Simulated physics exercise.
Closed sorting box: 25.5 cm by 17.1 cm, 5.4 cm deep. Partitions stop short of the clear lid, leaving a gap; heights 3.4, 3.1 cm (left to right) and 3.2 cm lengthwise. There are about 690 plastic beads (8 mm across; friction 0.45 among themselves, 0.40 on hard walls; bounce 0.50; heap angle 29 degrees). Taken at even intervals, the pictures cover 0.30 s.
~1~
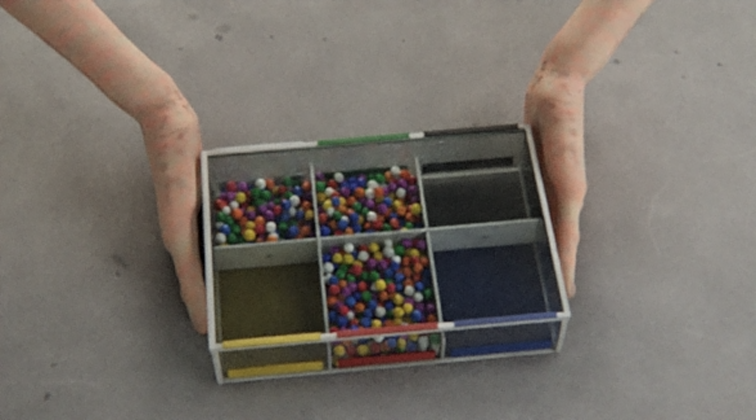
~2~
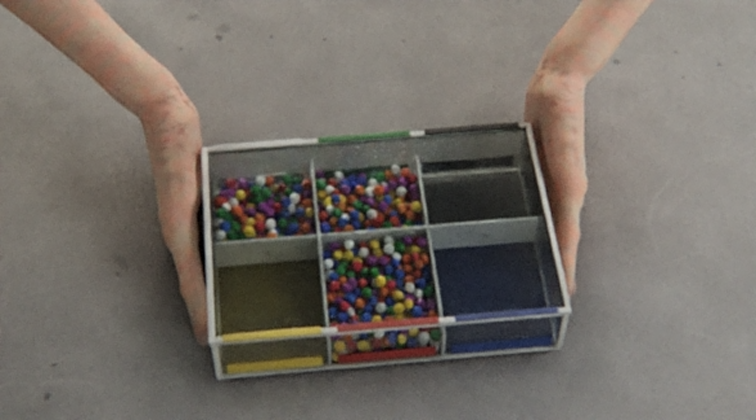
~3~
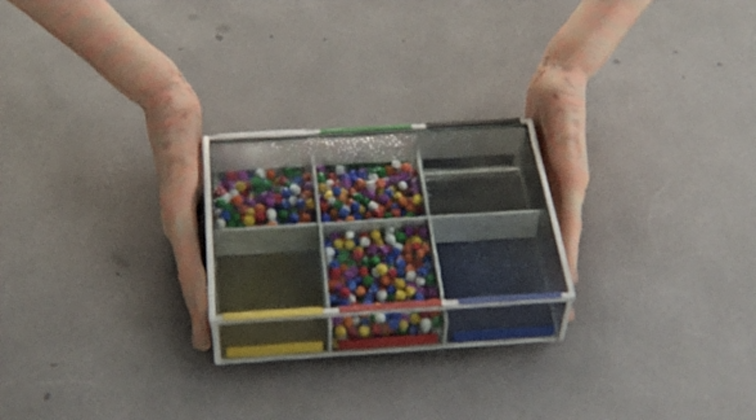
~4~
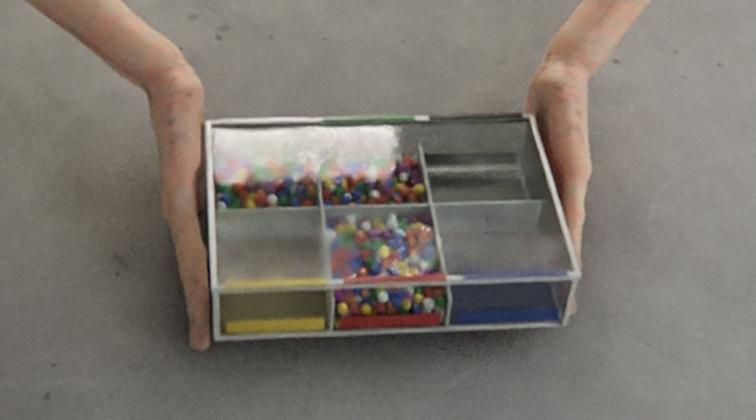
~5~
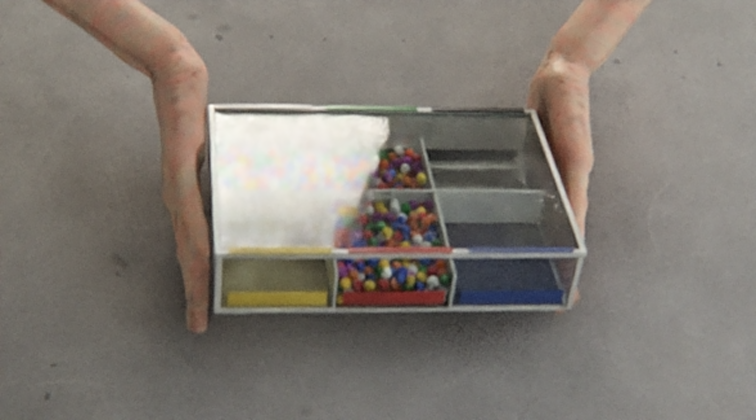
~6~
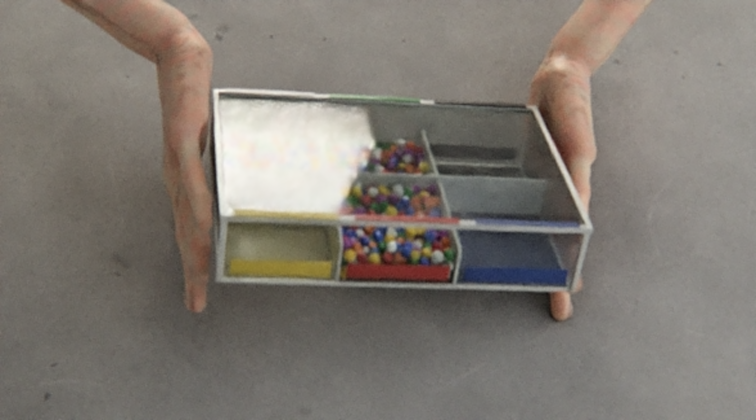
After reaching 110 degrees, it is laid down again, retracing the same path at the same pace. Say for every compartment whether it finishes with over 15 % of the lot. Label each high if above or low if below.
Red compartment: Low; blue compartment: Low; green compartment: High; yellow compartment: Low; white compartment: High; black compartment: High.
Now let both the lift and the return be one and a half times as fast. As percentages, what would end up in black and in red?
Outcome, in per cent - black: 35; red: 5.
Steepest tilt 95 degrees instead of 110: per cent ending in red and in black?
You'd get red at 5 % and black at 30 %.
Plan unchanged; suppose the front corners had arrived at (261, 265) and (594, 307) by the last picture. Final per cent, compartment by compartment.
Result - red: 0 %; blue: 45 %; green: 5 %; yellow: 0 %; white: 0 %; black: 50 %.
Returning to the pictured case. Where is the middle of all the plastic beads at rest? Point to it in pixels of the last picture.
Resting centre estimate: Around (390, 197).
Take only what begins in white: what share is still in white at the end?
About 90 in a hundred.
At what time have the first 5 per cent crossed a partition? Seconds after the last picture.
Around 0.50 seconds.
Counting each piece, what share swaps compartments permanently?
Estimate: Some 50 %.
Then, 0.95 s after the last picture, tilt 109 degrees; red 10 %, green 40 %, white 25 %, black 25 %.
Then, 1.59 s after the last picture, tilt 48 degrees; green 40 %, white 25 %, black 35 %.
Then, 2.27 s after the last picture, tilt 0 degrees; green 40 %, white 25 %, black 35 %.
In the end, red 0 %, blue 0 %, green 40 %, yellow 0 %, white 25 %, black 35 %.
